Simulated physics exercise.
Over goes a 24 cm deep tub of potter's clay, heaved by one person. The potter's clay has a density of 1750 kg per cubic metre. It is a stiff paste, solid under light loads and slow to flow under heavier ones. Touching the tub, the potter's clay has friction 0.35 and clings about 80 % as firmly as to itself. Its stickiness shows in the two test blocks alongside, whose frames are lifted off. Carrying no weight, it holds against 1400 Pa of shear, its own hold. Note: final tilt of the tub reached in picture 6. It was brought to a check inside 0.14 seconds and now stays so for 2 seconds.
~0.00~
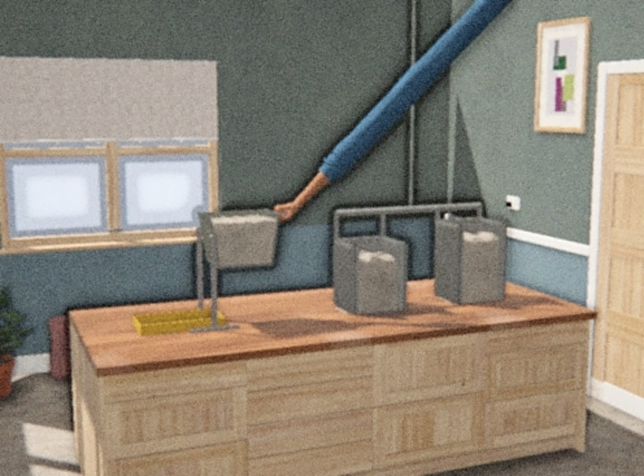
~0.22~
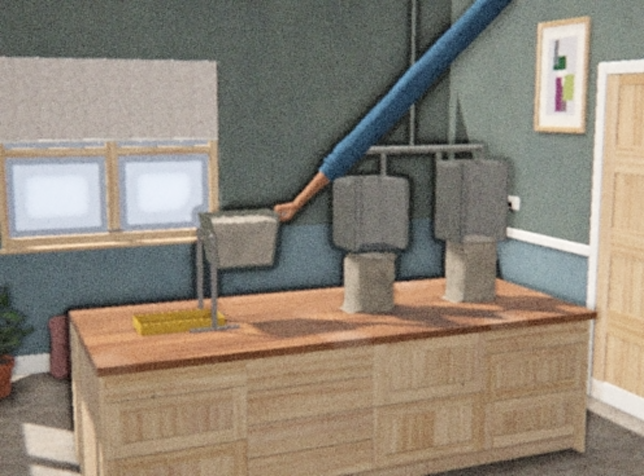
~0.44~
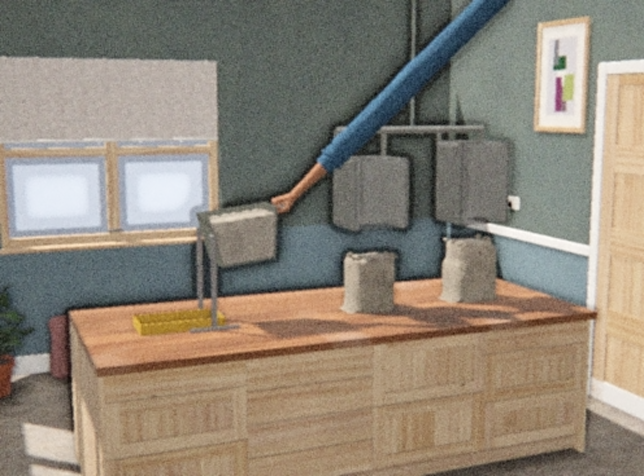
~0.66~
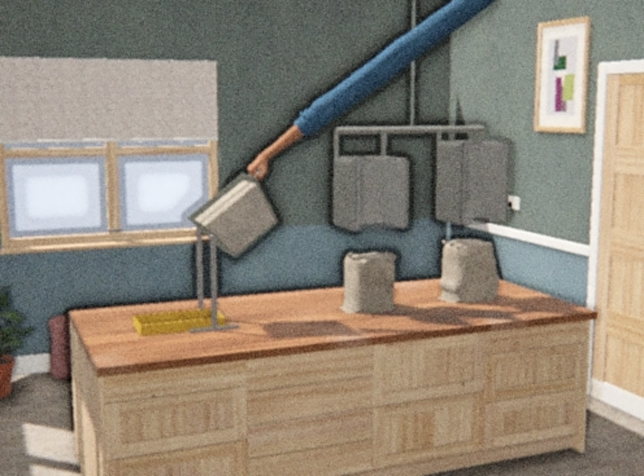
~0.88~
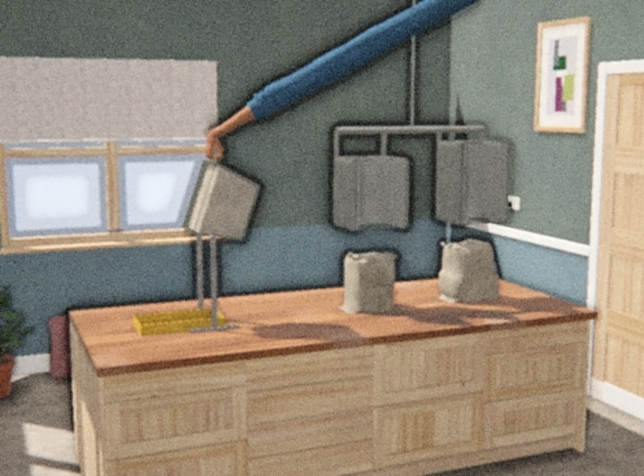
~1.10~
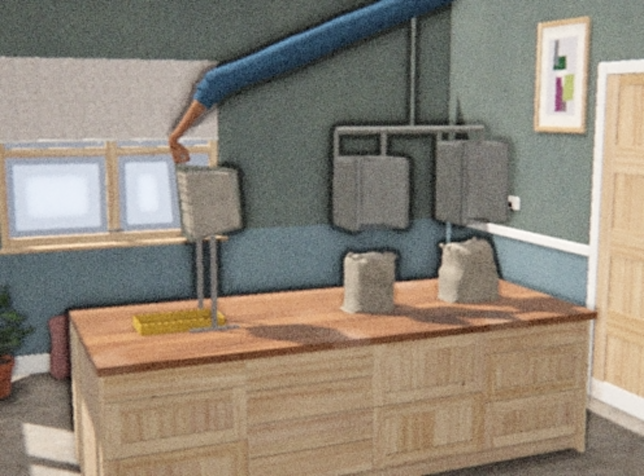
The footage shows two grey box-shaped molds lifting off two blocks of clay on a wooden counter, the right block settling slightly, while a blue-sleeved arm then tips a grey tub on a stand leftward onto its side.
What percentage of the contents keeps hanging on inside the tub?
Near 36 %.
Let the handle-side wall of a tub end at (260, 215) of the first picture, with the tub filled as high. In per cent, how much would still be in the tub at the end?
The tub would keep roughly 100 percent.
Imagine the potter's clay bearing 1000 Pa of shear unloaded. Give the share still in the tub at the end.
I'd expect about 35 percent.
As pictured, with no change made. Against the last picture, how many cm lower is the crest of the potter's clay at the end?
The top ends up some 14 cm below its level in the last picture.
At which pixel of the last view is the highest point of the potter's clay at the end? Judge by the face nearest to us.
Somewhere near (208, 205) in the last view.
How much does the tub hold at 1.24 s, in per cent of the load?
The tub holds around 90 % of the load then.
After 1.24 s, the tub is at 94 degrees and holds 90 %.
After 1.41 s, the tub is at 94 degrees and holds 63 %.
After 1.58 s, the tub is at 94 degrees and holds 37 %.
After 1.75 s, the tub is at 94 degrees and holds 36 %.
After 3.10 s, at the end, the tub is at 94 degrees and holds 36 %.
